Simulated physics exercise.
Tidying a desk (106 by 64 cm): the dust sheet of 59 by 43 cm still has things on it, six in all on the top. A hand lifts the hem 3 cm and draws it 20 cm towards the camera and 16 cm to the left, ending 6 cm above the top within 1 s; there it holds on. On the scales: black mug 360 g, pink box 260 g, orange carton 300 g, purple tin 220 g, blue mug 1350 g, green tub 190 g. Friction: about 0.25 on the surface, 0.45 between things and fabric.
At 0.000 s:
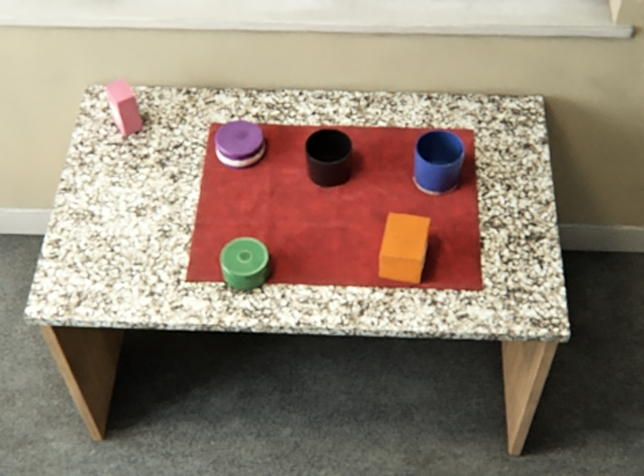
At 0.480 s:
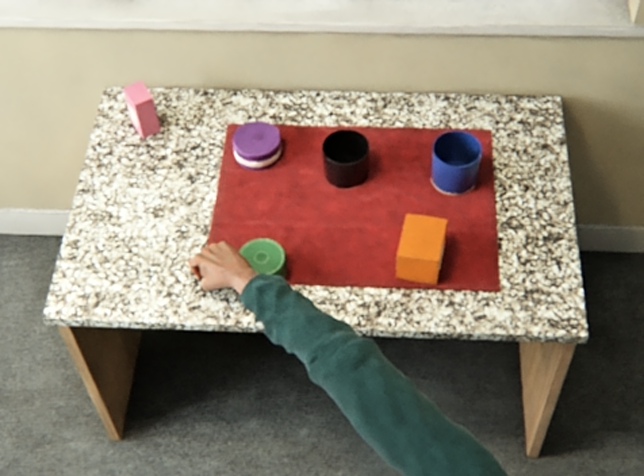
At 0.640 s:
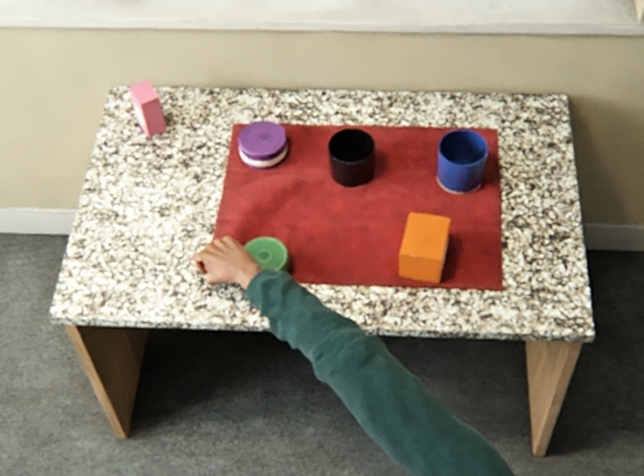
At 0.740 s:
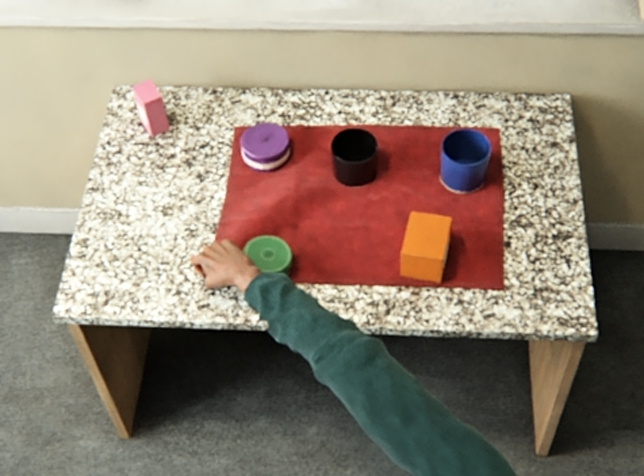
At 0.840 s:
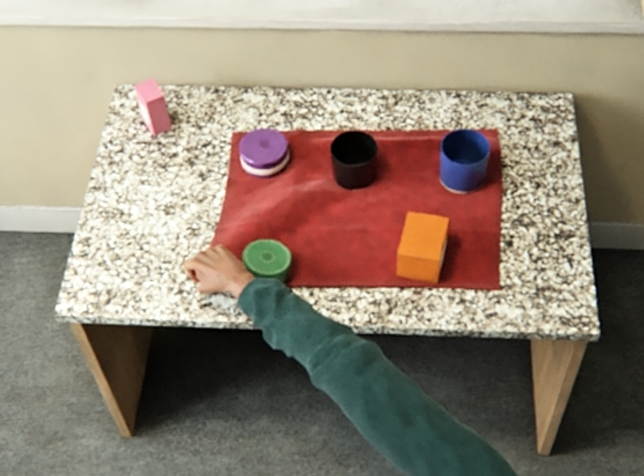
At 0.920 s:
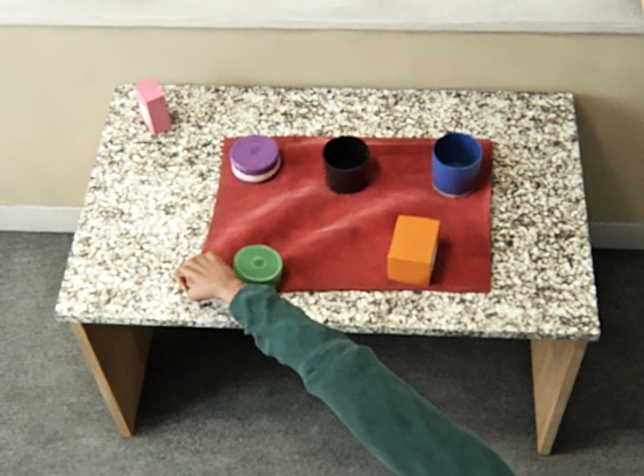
A hand grips the red cloth's near left corner and drags it slightly left, objects riding along.
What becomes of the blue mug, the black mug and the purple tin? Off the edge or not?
In order: The blue mug keeps to the top; the black mug stays on; the purple tin remains up there.
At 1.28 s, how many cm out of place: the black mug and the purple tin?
Black mug 20 cm, purple tin 20 cm.
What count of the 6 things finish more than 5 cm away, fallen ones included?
I count 5.
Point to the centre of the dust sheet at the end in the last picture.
Around (262, 261).
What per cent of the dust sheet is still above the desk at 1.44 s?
About 85 per cent.
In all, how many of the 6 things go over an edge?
I count 1.
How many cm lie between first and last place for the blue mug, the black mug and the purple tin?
Blue mug 25 cm, black mug 25 cm, purple tin 30 cm.
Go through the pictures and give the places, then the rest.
In the first frame, blue mug (440, 148); black mug (329, 146); purple tin (239, 137); dust sheet corners (186, 281) (211, 123) (473, 129) (482, 290).
In the second frame, dust sheet corners (228, 124) (491, 130); grip (202, 277).
In the third frame, orange carton (425, 235); green tub (264, 256); dust sheet corners (233, 124) (497, 129); grip (207, 273).
In the fourth frame, green tub (266, 254); purple tin (265, 140); dust sheet corners (235, 127) (499, 128); grip (205, 275).
In the fifth frame, orange carton (423, 235); blue mug (465, 147); green tub (265, 258); dust sheet corners (232, 132) (497, 129); grip (198, 281).
In the sixth frame, blue mug (457, 150); black mug (346, 153); purple tin (254, 151); dust sheet corners (224, 138) (490, 139) (491, 293); grip (189, 288).
At 1.1 s, 100 % of the dust sheet is still over the top; purple tin 14 cm off its start, black mug 12 cm off its start, blue mug 11 cm off its start.
At 1.3 s, 95 % of the dust sheet is still over the top; purple tin 22 cm off its start, black mug 19 cm off its start, blue mug 18 cm off its start.
At 1.4 s, 85 % of the dust sheet is still over the top; purple tin 26 cm off its start at (170, 201), black mug 23 cm off its start at (265, 197), blue mug 21 cm off its start at (379, 187).
At 1.6 s, 80 % of the dust sheet is still over the top; purple tin 30 cm off its start, black mug 27 cm off its start, blue mug 25 cm off its start.
At 3.2 s, 80 % of the dust sheet is still over the top; purple tin 30 cm off its start at (154, 208), black mug 27 cm off its start at (248, 205), blue mug 26 cm off its start at (363, 198), orange carton over the edge.
